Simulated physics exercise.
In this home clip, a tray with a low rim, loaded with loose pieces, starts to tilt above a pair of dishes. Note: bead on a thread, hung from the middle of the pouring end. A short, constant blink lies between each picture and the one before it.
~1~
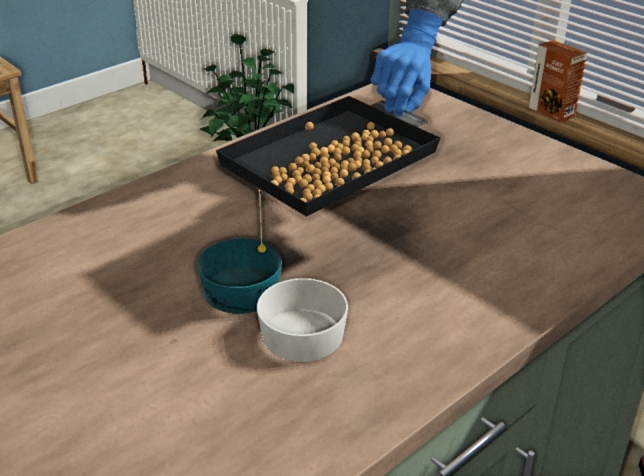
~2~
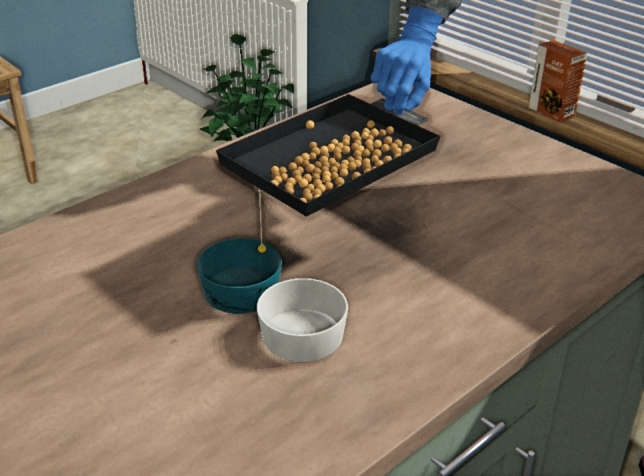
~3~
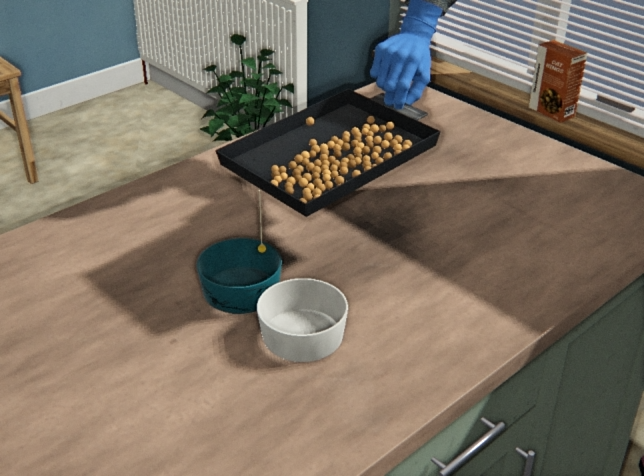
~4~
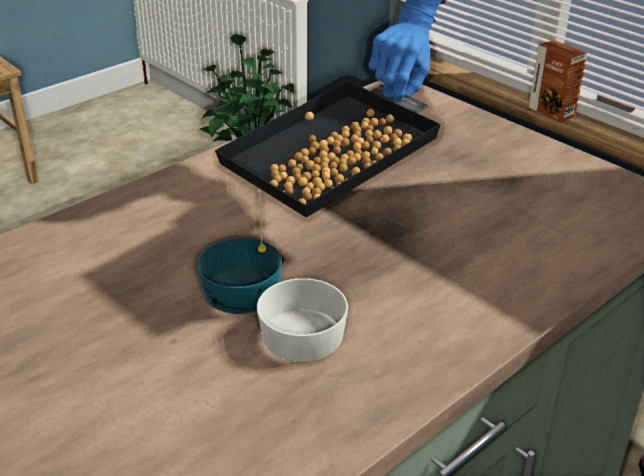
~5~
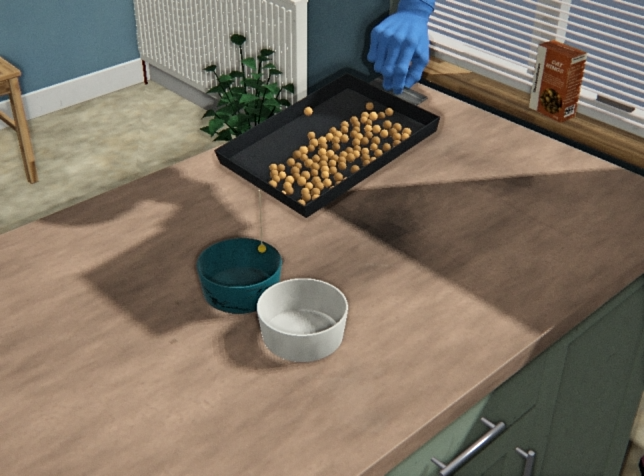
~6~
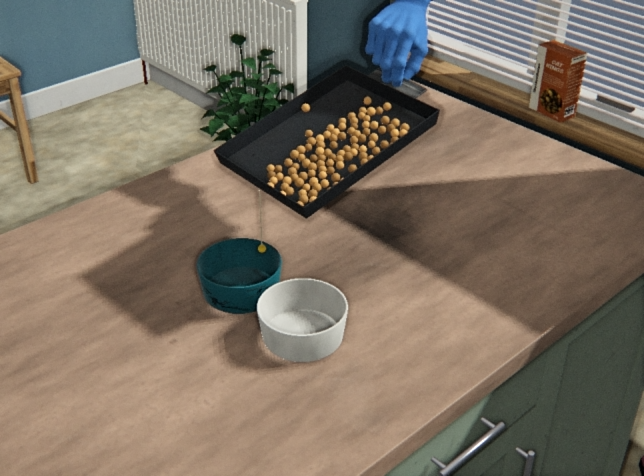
A black tray of round wooden beads, held at its far end by a blue-gloved hand, sits level above a teal dish and a white dish on a wooden counter. The hand then rises slightly, lifting the far end so the tray slopes toward its near corner, and the beads shift a little.
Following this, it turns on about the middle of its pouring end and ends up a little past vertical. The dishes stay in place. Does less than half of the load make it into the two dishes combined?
No - more than half does.
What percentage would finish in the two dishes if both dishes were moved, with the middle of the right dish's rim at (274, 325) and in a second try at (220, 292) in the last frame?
Roughly 60% the first time and 40% the second time.
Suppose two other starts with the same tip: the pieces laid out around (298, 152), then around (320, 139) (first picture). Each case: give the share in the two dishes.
You'd get near 80 percent first and near 80 percent next.
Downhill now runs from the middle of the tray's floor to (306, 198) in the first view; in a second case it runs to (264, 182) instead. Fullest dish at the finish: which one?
Result, try one: Dish at right; try two: Dish at left.
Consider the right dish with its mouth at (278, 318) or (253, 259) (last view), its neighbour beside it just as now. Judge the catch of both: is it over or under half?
So that's a greater portion the first time round, a lesser portion the second.
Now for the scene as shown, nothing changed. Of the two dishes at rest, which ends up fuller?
That would be the rightward one.
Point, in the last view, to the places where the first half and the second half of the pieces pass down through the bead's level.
Early half (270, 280), late half (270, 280).
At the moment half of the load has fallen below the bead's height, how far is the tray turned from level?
Close to 95° of tilt at that moment.
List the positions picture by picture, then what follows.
Corners of the pouring end (220, 150) and (306, 201), level; middle of the load (336, 167), round wooden beads; left dish (207, 291); right dish (269, 338); bead on its thread (262, 249), in the first picture.
Corners of the pouring end (220, 150) and (306, 201), level; middle of the load (336, 166), in the second picture.
Corners of the pouring end (219, 150) and (306, 202), tipped barely, lowest at the right corner; middle of the load (336, 164), in the third picture.
Corners of the pouring end (219, 150) and (305, 203), tipped a little, lowest at the right corner; middle of the load (336, 161), in the fourth picture.
Corners of the pouring end (218, 150) and (305, 204), tipped a little, lowest at the right corner; middle of the load (335, 159), in the fifth picture.
Corners of the pouring end (217, 150) and (304, 205), tipped a little, lowest at the right corner; middle of the load (341, 154), almost all on the move; left dish (207, 291); right dish (269, 338), in the sixth picture.
Just after the last frame, tray tipped steeply; every one on the tray.
A moment on, tray tipped right over; roughly a quarter on the tray; roughly a third in the right dish; about a tenth in the left dish; about a tenth outside both; roughly a quarter in the air.
Further on, tray tipped past a quarter turn; roughly two thirds in the right dish; roughly a quarter in the left dish; about a tenth outside both.
When it is over, tray tipped past a quarter turn; roughly two thirds in the right dish; roughly a quarter in the left dish; about a tenth outside both.
